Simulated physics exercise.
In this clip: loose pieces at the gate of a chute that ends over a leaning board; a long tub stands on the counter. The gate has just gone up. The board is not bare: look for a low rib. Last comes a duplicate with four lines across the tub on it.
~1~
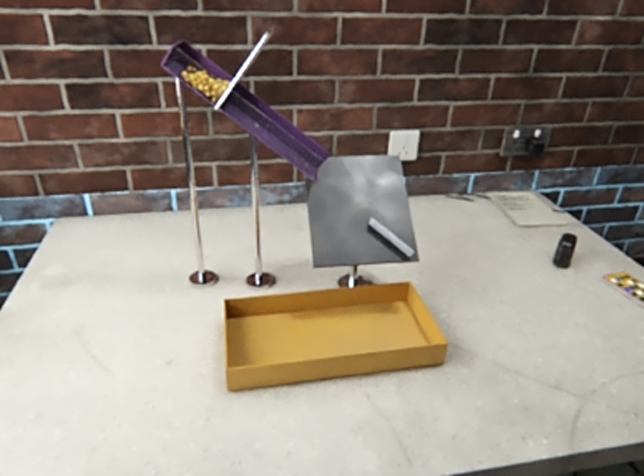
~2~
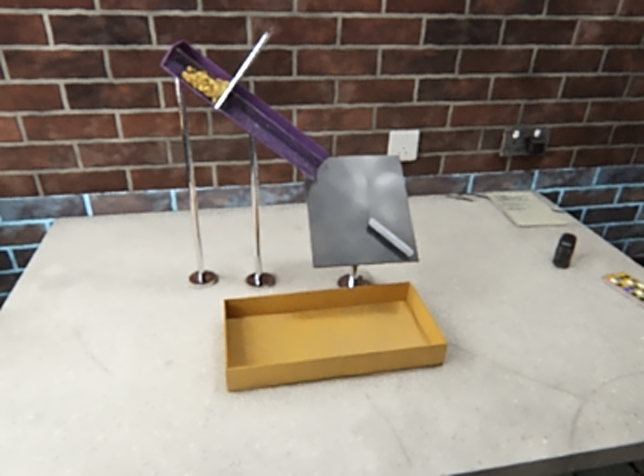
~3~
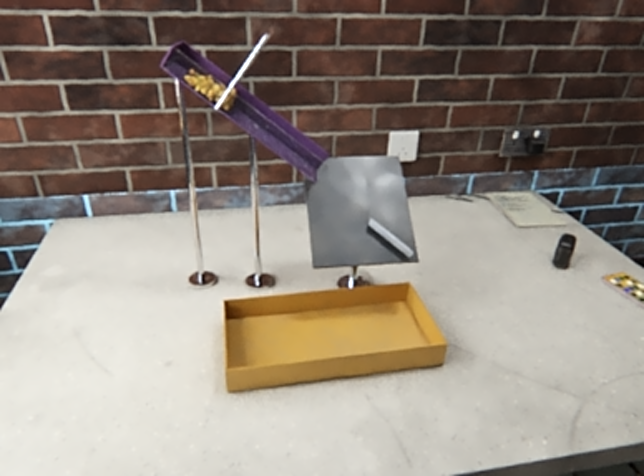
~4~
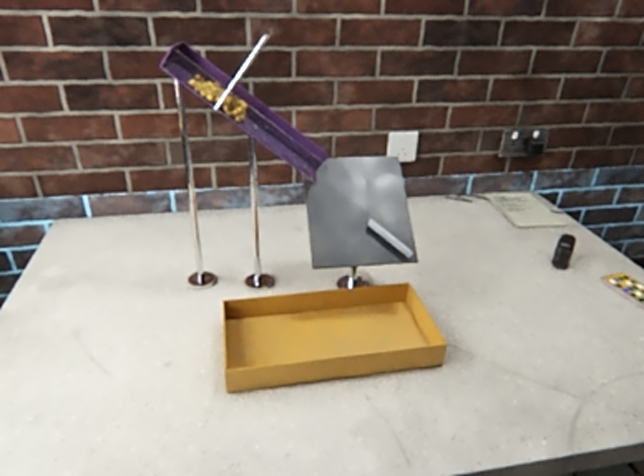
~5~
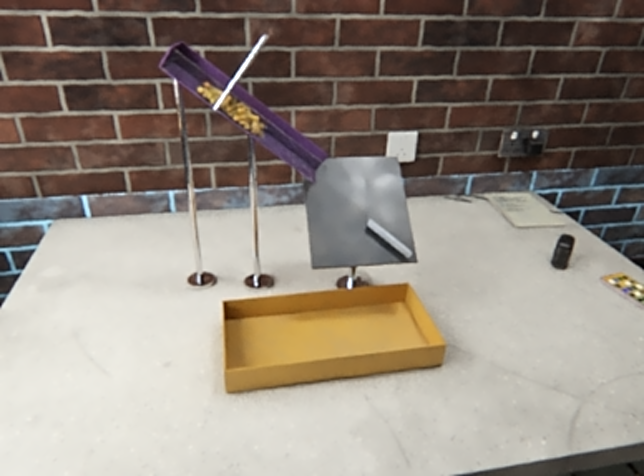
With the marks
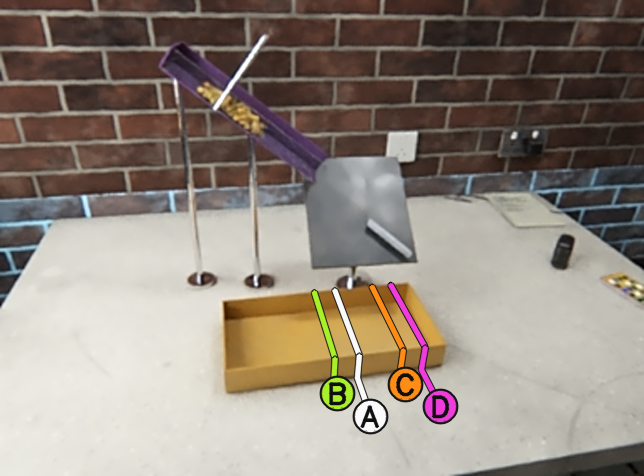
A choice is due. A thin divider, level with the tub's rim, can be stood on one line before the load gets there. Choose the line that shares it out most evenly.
Best: C.
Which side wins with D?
More lands on the left.
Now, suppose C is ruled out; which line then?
Line D.
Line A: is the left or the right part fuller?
More lands on the right.
On the marked copy, line A crosses the front rim at (359, 354); line B crosses the front rim at (334, 357); line C crosses the front rim at (402, 349); line D crosses the front rim at (424, 346).
If A is chosen, of what is caught, none on the left of the divider, all on the right.
If B is chosen, of what is caught, none on the left of the divider, all on the right.
If C is chosen, of what is caught, about half on the left of the divider, about half on the right.
If D is chosen, of what is caught, most on the left of the divider, a small part on the right.
